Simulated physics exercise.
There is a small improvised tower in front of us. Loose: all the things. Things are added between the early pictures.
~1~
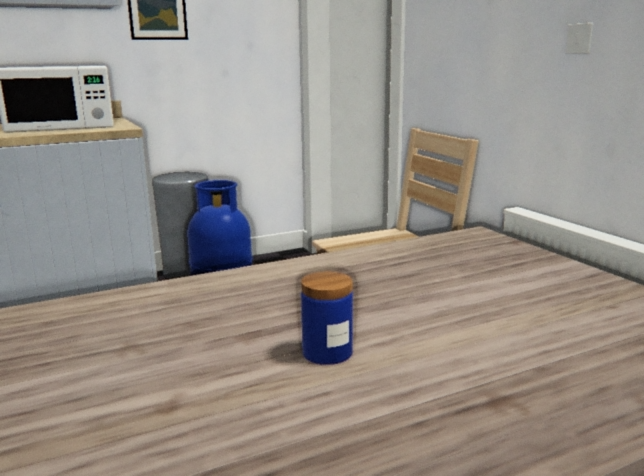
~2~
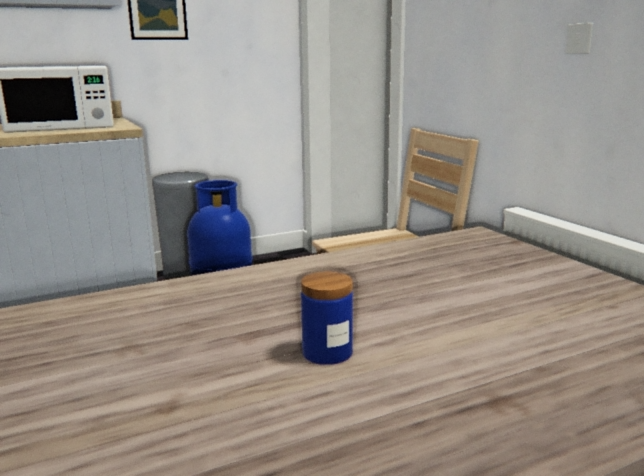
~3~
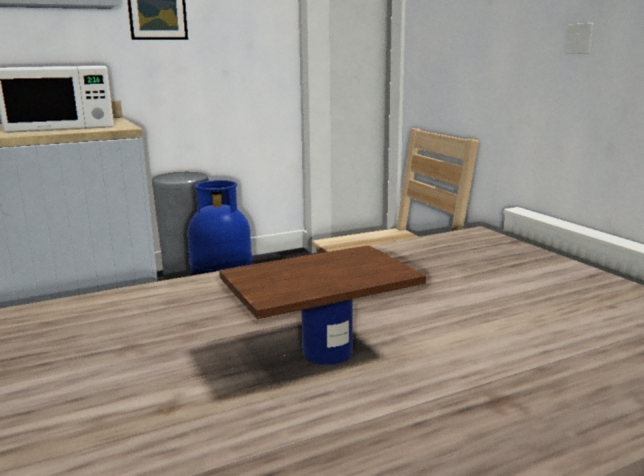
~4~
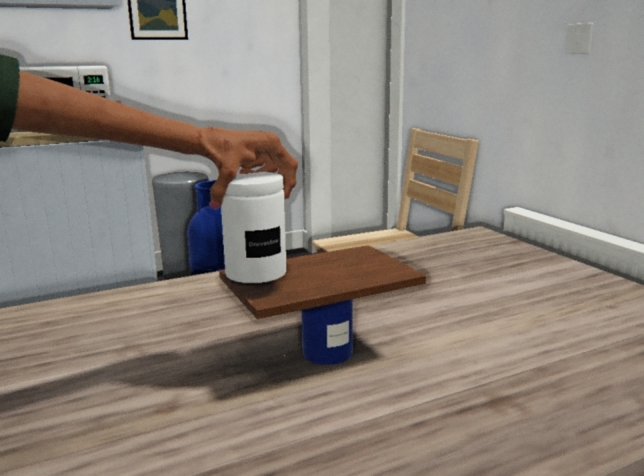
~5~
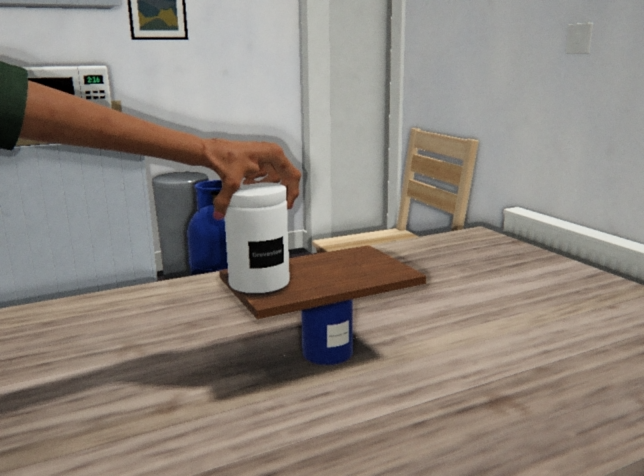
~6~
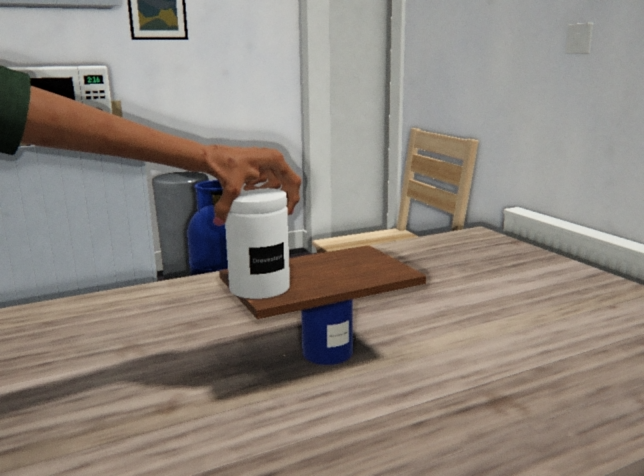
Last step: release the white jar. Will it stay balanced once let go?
No.
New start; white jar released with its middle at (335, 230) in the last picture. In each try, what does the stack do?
Then it holds.
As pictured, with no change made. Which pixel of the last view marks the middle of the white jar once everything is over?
It ends up close to (180, 363).
Then, 0.40 s after the last picture, white jar now fallen; brown board on its side.
Then, 0.90 s after the last picture, brown board now fallen.
At rest, fallen, white jar and brown board; blue jar in place. Seen from the same camera at the end, white jar near (180, 363). The stack gives way.
